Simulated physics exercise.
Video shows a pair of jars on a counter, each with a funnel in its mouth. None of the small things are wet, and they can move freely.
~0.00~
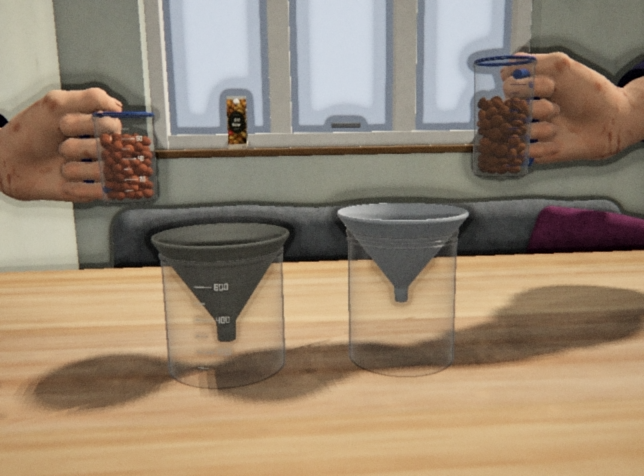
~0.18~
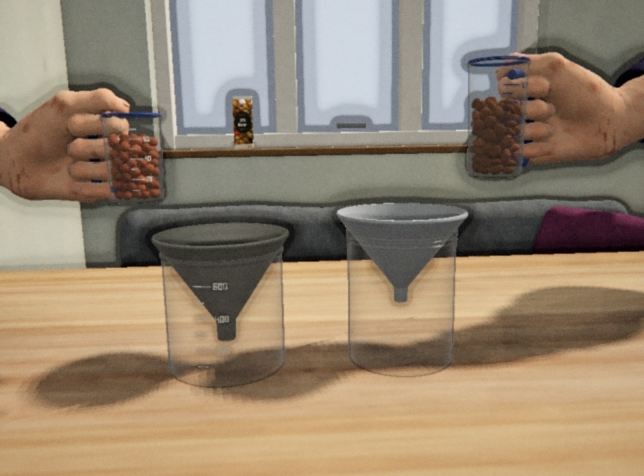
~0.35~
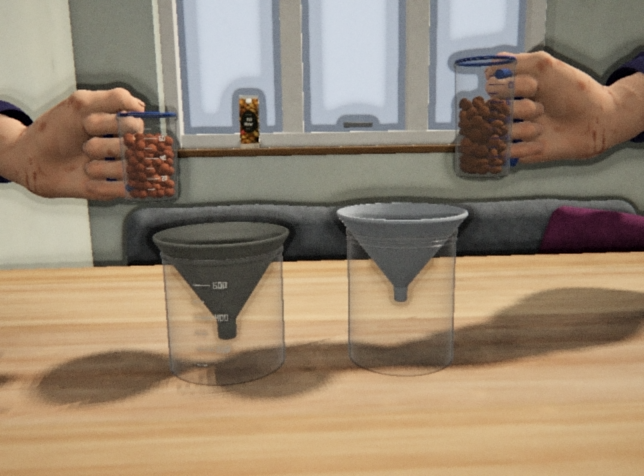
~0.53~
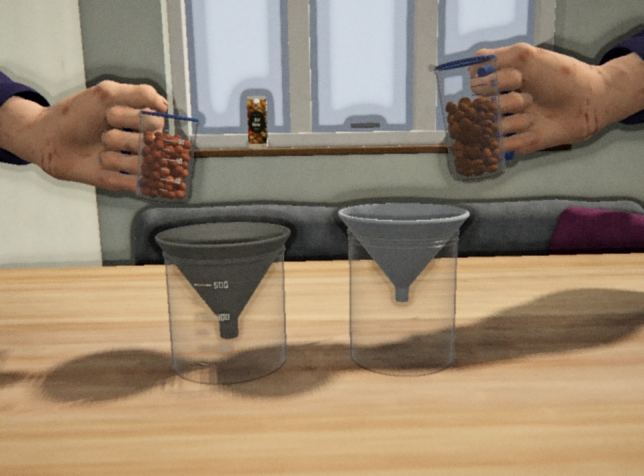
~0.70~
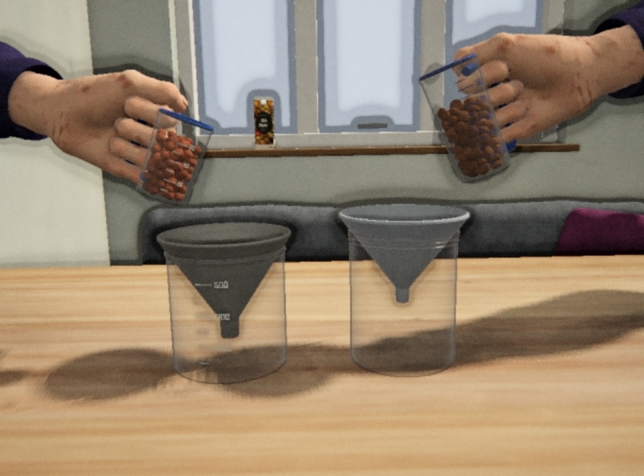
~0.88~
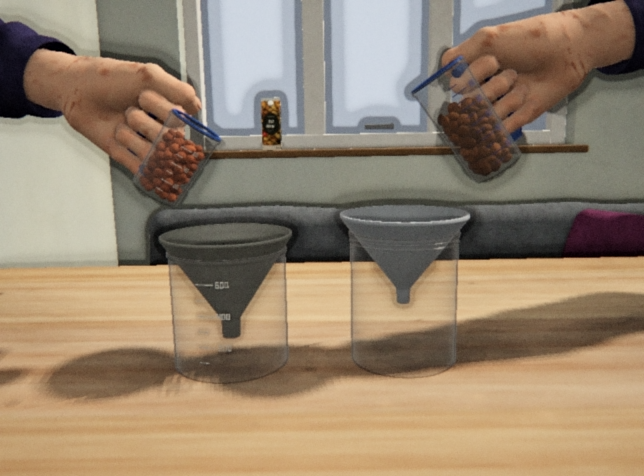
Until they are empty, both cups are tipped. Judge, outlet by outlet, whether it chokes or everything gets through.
At the end, left: I expect a stoppage, right: I expect a stoppage.
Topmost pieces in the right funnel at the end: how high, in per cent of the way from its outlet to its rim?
About 85 percent.
After 1.27 s, left, all still in the cup; right, all still in the cup.
After 1.69 s, left, nearly all still in the cup, a stray few in or over the funnel; right, all still in the cup.
After 2.18 s, left, about a quarter still in the cup, most in or over the funnel, a stray few down in the jar; right, about a third still in the cup, about two thirds in or over the funnel.
At rest (2.8 s), left, nearly all stuck in the funnel, a stray few down in the jar; right, all stuck in the funnel, none down in the jar.
